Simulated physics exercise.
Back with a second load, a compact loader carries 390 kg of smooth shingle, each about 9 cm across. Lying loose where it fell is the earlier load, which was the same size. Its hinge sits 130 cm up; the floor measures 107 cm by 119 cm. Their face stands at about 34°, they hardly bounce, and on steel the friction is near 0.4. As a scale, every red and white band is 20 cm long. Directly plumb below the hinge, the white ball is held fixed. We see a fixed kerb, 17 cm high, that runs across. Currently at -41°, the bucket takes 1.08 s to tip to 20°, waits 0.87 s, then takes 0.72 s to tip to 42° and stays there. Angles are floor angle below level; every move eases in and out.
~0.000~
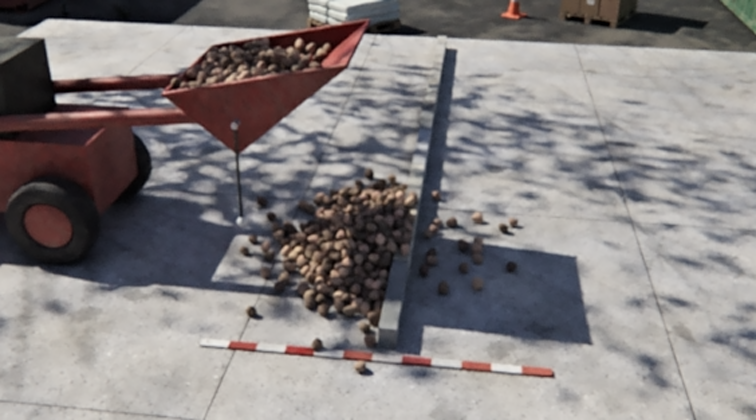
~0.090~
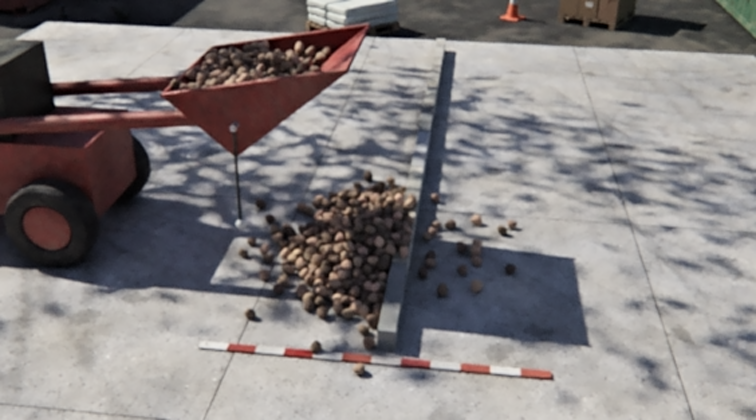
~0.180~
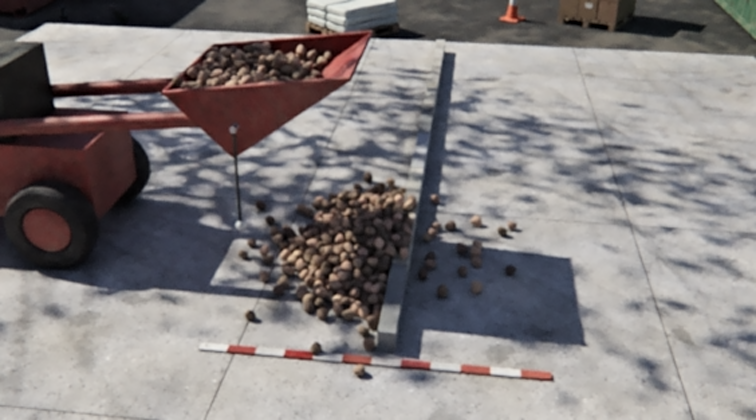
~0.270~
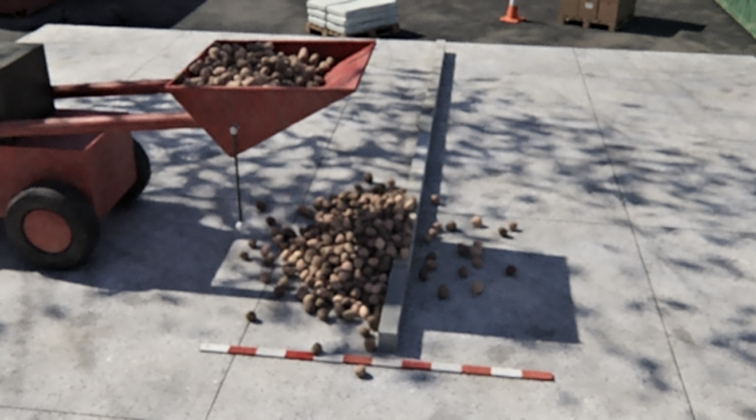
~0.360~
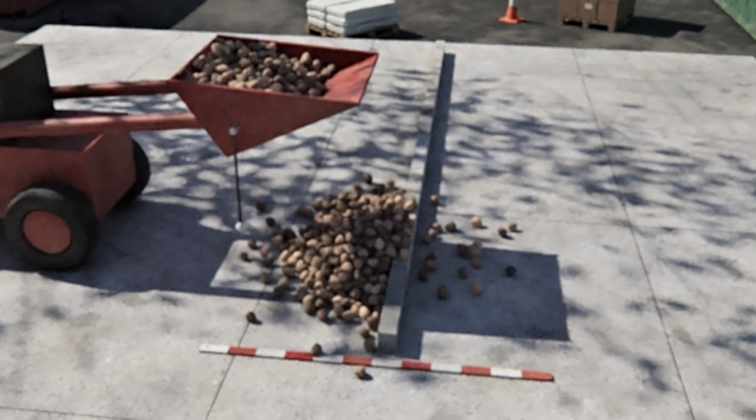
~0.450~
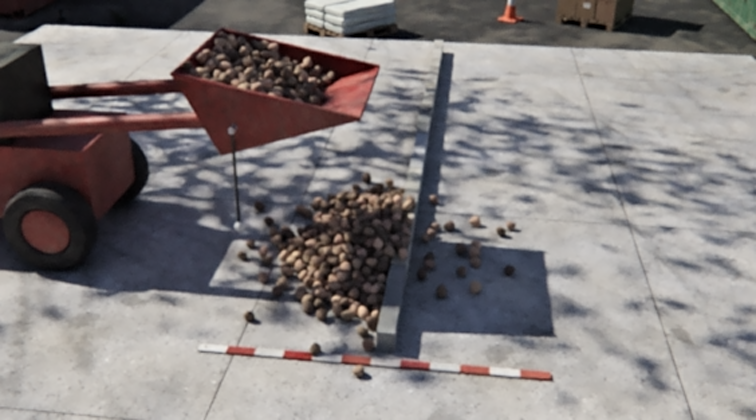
On a sunlit, shadow-dappled concrete yard, a red loader holds a bucket of brownish stones beside a loose pile lying against a low kerb, with a few strays beyond it. The bucket slowly tilts, its raised right lip lowering while the stones inside shift slightly; the pile stays still.
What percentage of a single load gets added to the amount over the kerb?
56 %.
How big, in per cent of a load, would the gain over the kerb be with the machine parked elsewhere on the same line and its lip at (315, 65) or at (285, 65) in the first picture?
First place about 30 %, second about 5 %.
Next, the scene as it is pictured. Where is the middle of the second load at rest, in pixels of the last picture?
Middle: Approx. (418, 245) px.
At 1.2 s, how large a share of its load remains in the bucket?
Some 100 percent, roughly.
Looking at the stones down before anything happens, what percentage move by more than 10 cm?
5 %.
After 0.8 s the floor is at 10°; in per cent of one load, 100 in the bucket, 96 on this side of the kerb, 4 over the kerb; the foremost stones are at (488, 248).
After 1.2 s the floor is at 20°; in per cent of one load, 100 in the bucket, 96 on this side of the kerb, 4 over the kerb; the foremost stones are at (488, 248).
After 3.1 s the floor is at 42°; in per cent of one load, 0 in the bucket, 140 on this side of the kerb, 60 over the kerb; the foremost stones are at (621, 286).
After 5.9 s the floor is at 42°; in per cent of one load, 0 in the bucket, 140 on this side of the kerb, 60 over the kerb; the foremost stones are at (623, 287). Net gain over the kerb, 56.
